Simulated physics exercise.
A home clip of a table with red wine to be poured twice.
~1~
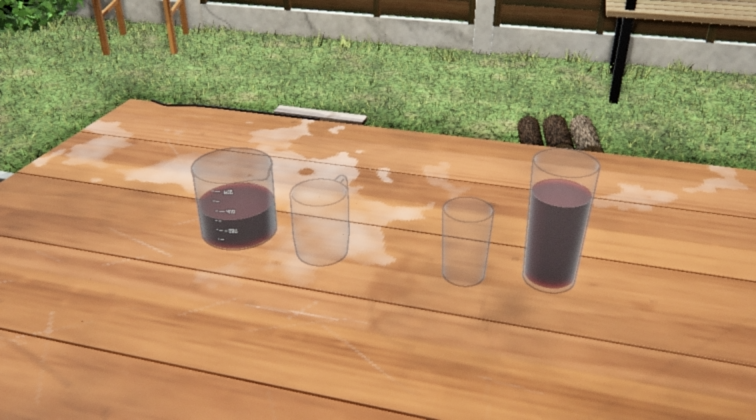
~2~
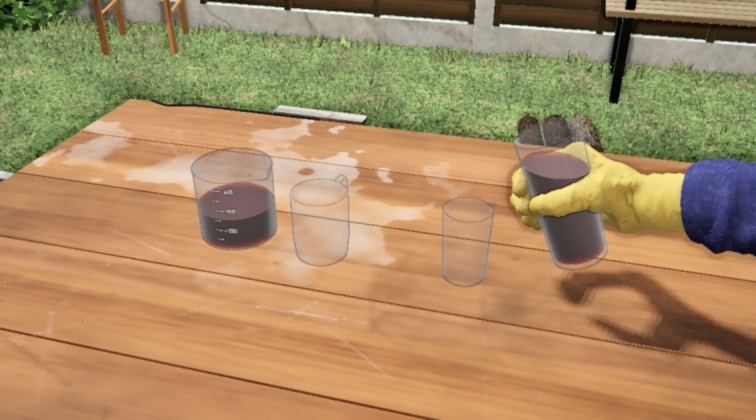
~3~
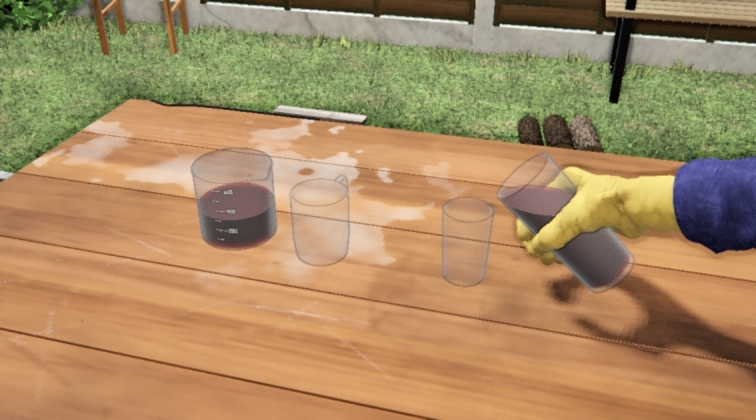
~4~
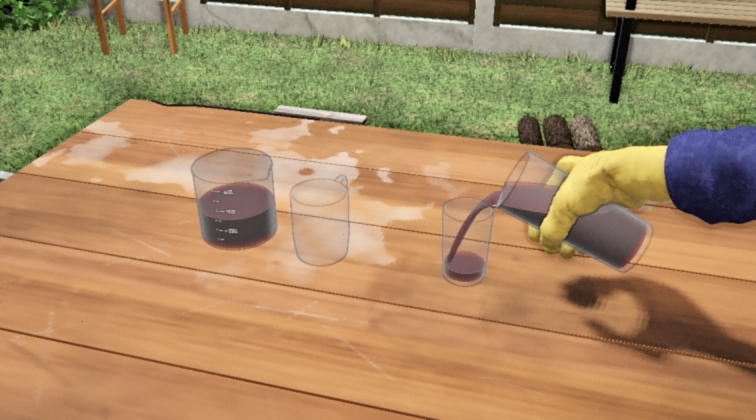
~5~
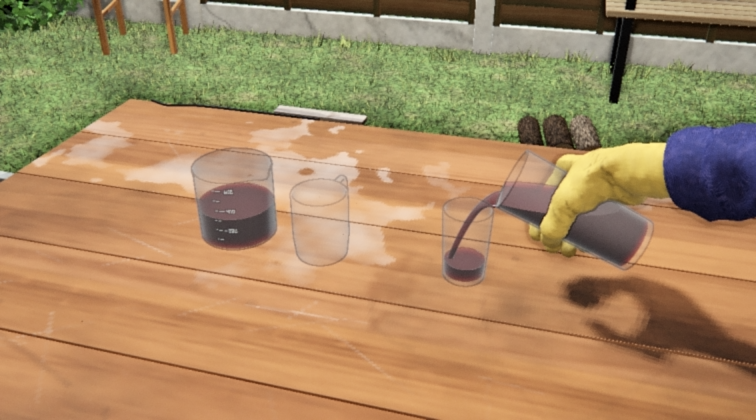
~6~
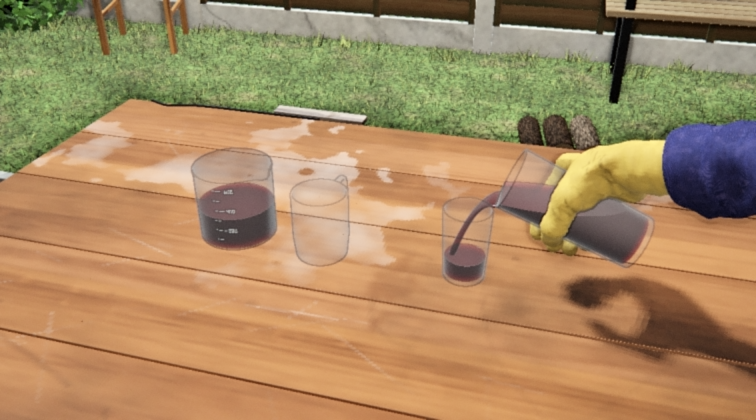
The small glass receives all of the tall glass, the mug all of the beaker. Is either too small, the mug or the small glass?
The mug overflows and the small glass overflows.
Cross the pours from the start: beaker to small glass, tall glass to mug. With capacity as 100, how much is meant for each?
In turn 180 and 130 per cent.
Next, the small glass is full to the brim.
After that, the small glass is full to the brim with a puddle round it.
Finally, the mug is full to the brim with a puddle round it; the small glass is full to the brim with a puddle round it.
